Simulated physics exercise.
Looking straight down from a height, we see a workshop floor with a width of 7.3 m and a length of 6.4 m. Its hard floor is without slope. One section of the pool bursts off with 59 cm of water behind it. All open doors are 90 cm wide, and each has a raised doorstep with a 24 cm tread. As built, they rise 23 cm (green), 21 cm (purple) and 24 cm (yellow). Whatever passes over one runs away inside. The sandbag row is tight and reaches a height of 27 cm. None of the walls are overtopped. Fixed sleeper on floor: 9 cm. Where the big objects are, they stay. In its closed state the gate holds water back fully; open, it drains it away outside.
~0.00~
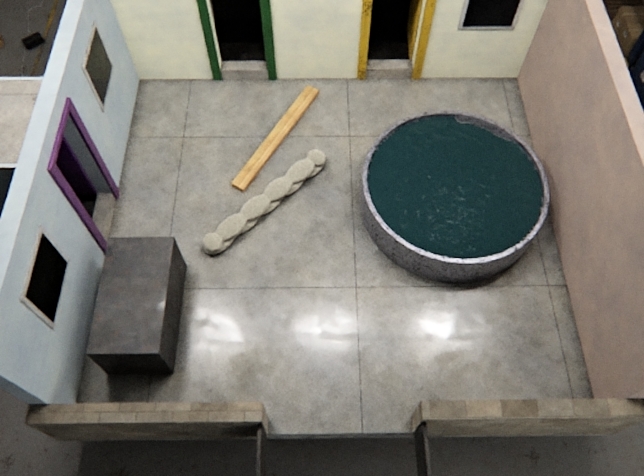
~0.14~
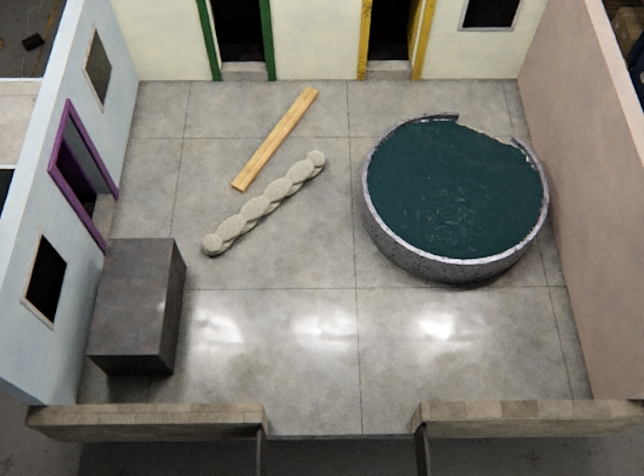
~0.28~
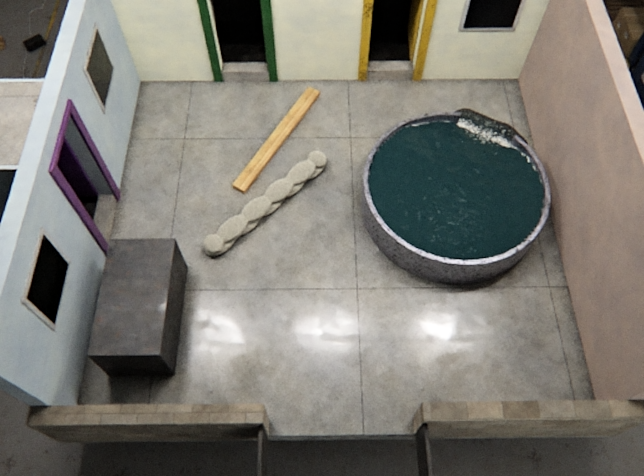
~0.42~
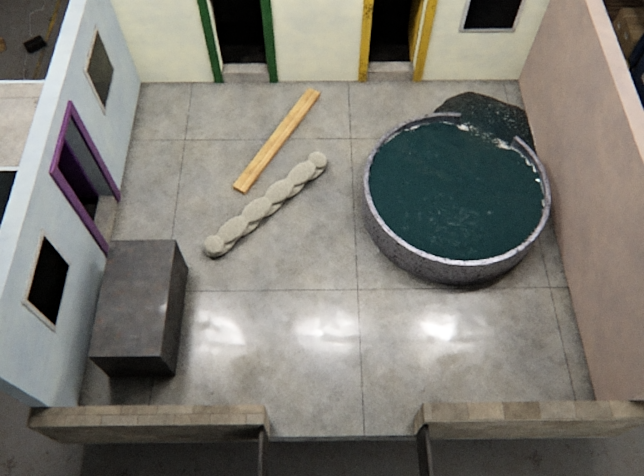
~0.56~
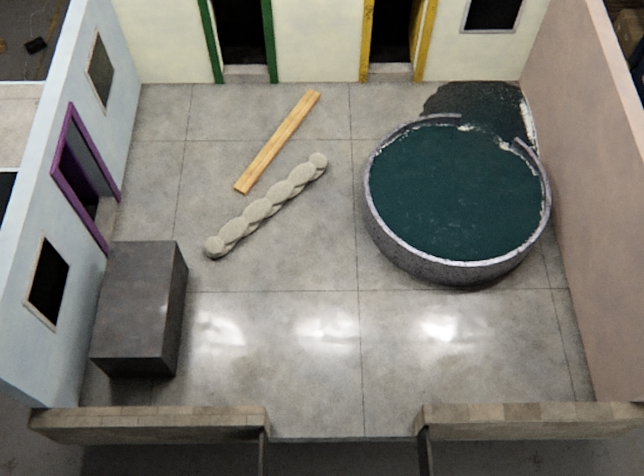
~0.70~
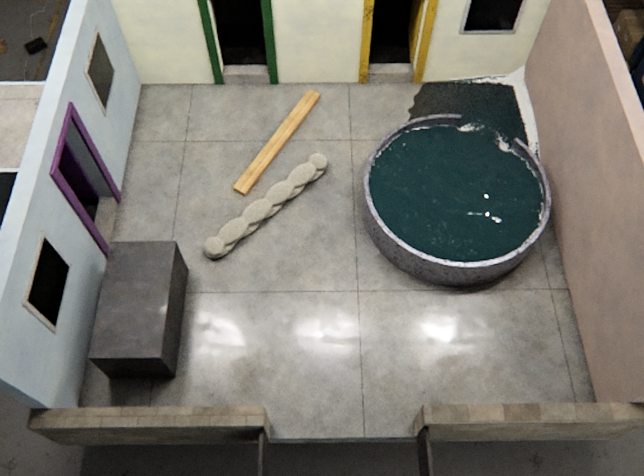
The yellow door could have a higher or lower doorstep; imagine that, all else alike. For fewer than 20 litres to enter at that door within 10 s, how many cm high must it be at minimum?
It must be roughly 10 cm high.
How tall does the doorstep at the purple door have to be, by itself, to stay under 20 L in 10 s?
The purple door needs around 10.0 cm.
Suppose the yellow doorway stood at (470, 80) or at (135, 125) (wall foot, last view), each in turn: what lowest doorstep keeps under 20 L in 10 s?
Minimums: Roughly 34 cm and 10.5 cm.
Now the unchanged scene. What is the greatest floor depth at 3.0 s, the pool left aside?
Roughly 39 cm.
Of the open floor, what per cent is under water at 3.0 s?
Close to 30 per cent of it is wet.
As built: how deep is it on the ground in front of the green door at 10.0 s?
Depth: Near 3.0 cm.
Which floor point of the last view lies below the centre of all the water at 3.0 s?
Around (447, 173).
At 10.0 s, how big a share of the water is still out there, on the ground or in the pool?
Around 100 percent is still there.
After 1.4 s water covers 10 % of the floor, deepest (51 cm) near (515, 84); 4 cm at the yellow door, 0 litres in over its 24 cm doorstep.
After 3.0 s water covers 30 % of the floor, deepest (39 cm) near (496, 84); 14 cm at the yellow door, 0 litres in over its 24 cm doorstep.
After 10.0 s water covers 95 % of the floor, deepest (16 cm) near (503, 113); 8 cm at the yellow door, 0 litres in over its 24 cm doorstep.
At the yellow door as built, the water arrived by 1.2 s and peaked near 15 cm at 2.6 s.
Run again over the same 10 s with other heights there, 30 litres in over 9 cm, 8 litres over 12 cm. The limit of 20 litres is kept from about 10 cm up.
